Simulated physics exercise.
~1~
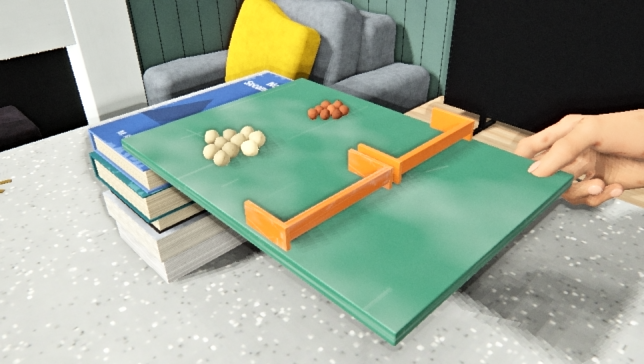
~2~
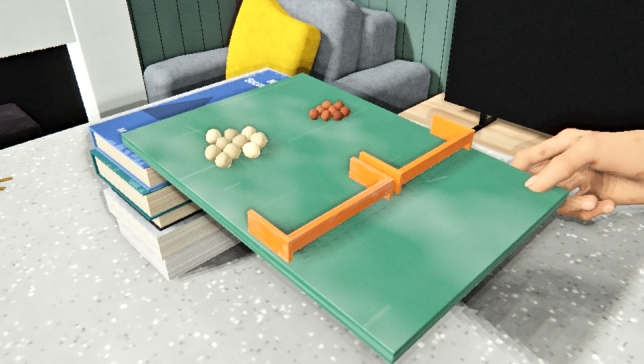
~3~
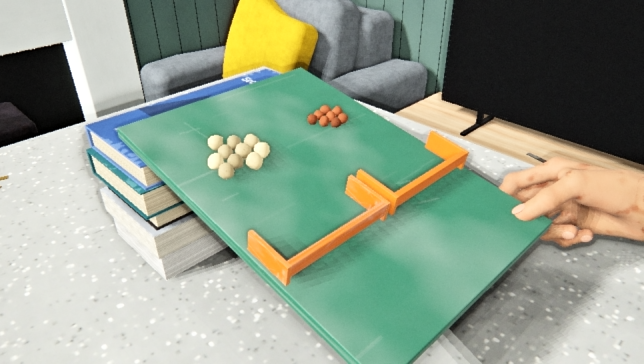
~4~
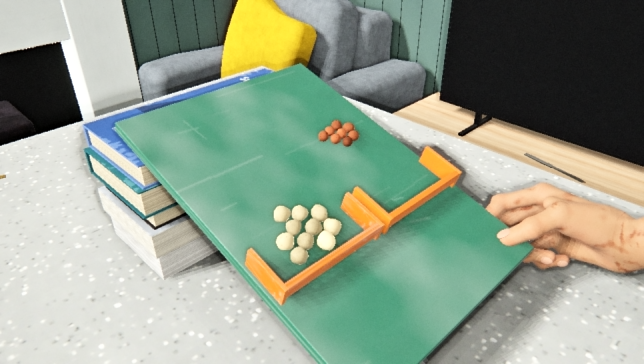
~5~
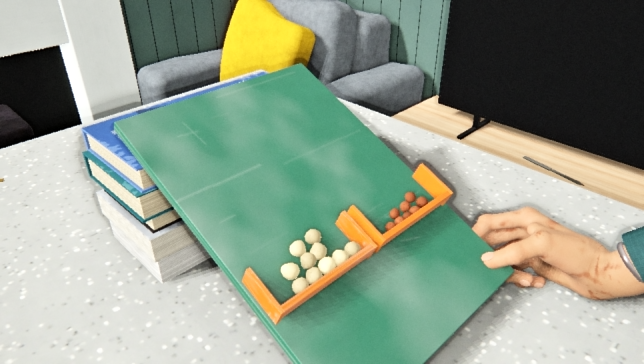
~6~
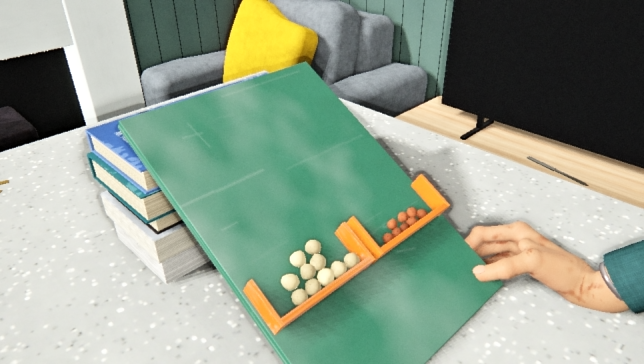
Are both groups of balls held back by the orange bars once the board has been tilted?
Yes, the cream balls and the small reddish-brown balls both end up gathered behind their orange bars.
